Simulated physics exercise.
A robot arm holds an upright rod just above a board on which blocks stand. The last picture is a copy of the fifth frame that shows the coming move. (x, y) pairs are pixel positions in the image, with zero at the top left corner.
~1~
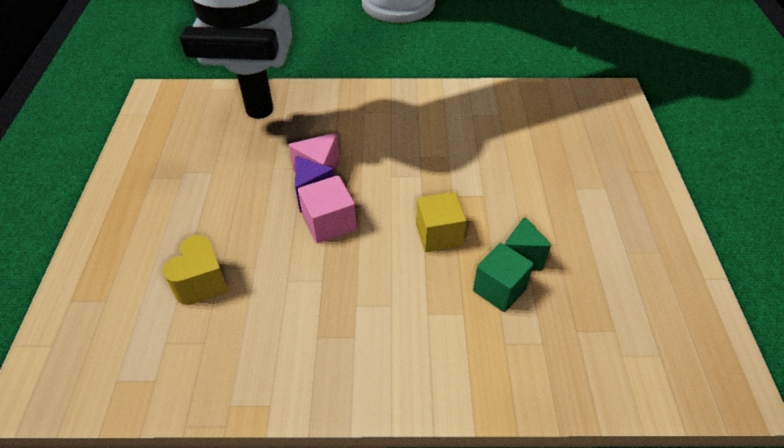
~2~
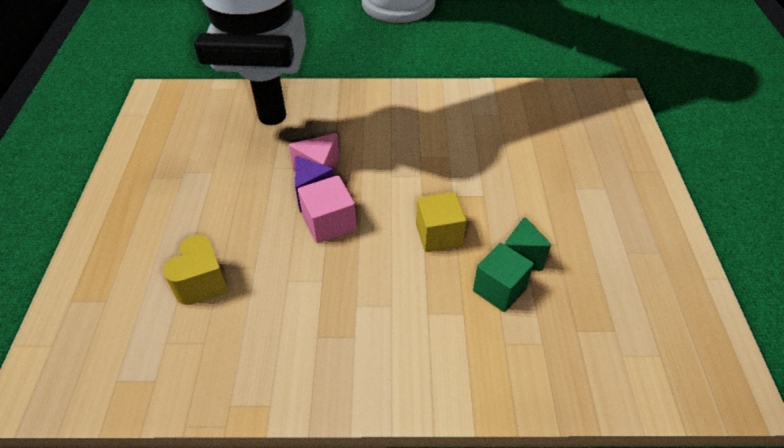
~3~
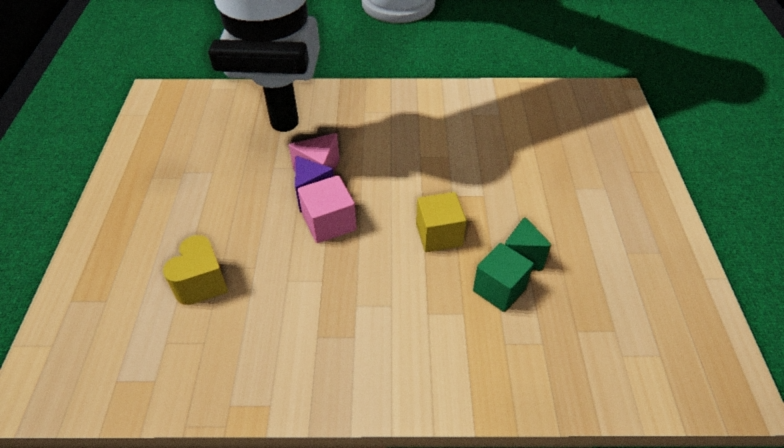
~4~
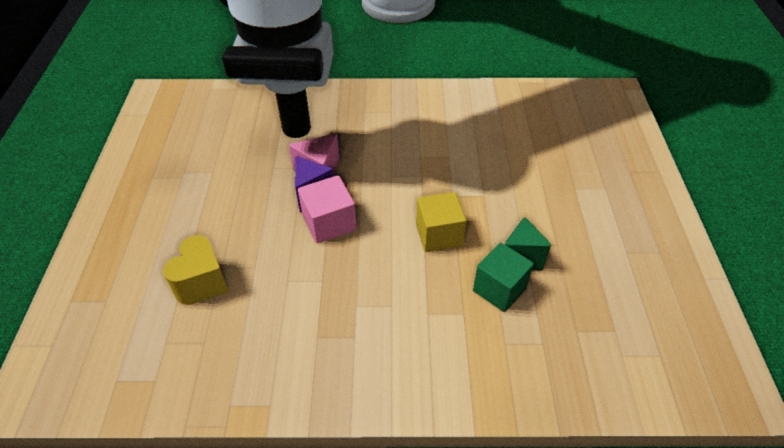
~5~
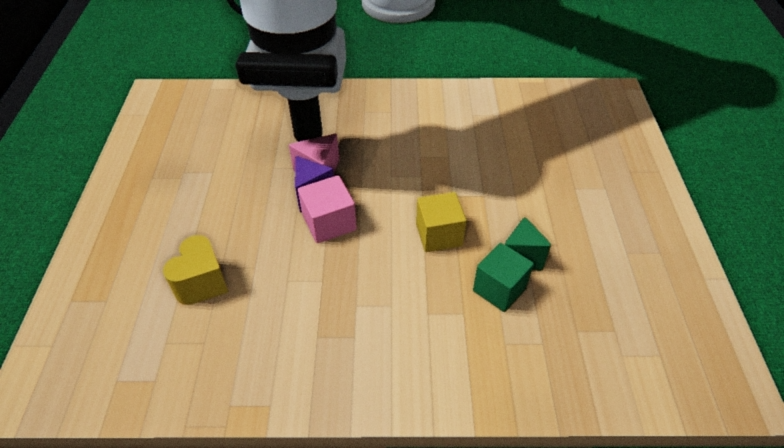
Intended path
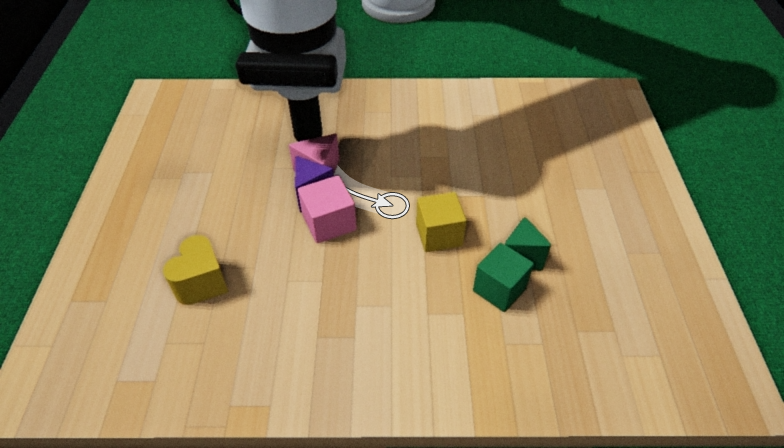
The clip shows a robot arm with a black rod moving gradually right and slightly toward the viewer over a wooden board, nearing a pink triangular block beside purple and pink blocks, while the yellow and green blocks also stay still.
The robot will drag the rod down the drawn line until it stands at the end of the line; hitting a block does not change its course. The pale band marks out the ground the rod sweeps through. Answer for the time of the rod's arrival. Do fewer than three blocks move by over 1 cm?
No
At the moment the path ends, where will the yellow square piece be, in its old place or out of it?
It is still on its spot.
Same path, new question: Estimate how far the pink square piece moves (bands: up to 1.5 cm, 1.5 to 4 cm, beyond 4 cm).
Net shift: 1.5 to 4 cm.
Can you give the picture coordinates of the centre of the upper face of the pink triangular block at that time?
The answer is (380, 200).
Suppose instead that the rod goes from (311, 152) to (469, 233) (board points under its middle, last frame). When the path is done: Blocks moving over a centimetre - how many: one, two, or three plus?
The answer will be at least three.
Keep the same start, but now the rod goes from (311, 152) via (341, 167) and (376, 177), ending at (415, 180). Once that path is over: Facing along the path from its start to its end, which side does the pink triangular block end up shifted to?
It gets pushed right.
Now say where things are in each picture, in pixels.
In the first picture, rod tip (260, 112); block tops, purple triangular block (308, 170); pink triangular block (316, 146); pink square piece (326, 196); yellow square piece (442, 208).
In the second picture, rod (273, 118); blocks unchanged.
In the third picture, rod (285, 124); blocks unchanged.
In the fourth picture, rod (297, 130); blocks unchanged.
In the fifth picture, rod (309, 136); purple triangular block (308, 170); pink triangular block (316, 146); pink square piece (326, 196); yellow square piece (442, 208).
Path on the board, from (311, 152) through (328, 175) and (356, 194) to (392, 205).
The first path, step by step. One third of the way, rod (327, 159); purple triangular block (306, 180); pink triangular block (334, 168); pink square piece (328, 205), turned 15° clockwise.
Two thirds of the way, rod (355, 178); purple triangular block (305, 184), turned 15° clockwise; pink triangular block (360, 189); pink square piece (333, 216), turned 60° clockwise.
At the end, rod (392, 190); purple triangular block (305, 184), turned 15° clockwise; pink triangular block (380, 200), turned 45° clockwise; pink square piece (334, 218), turned 65° clockwise; yellow square piece in place.
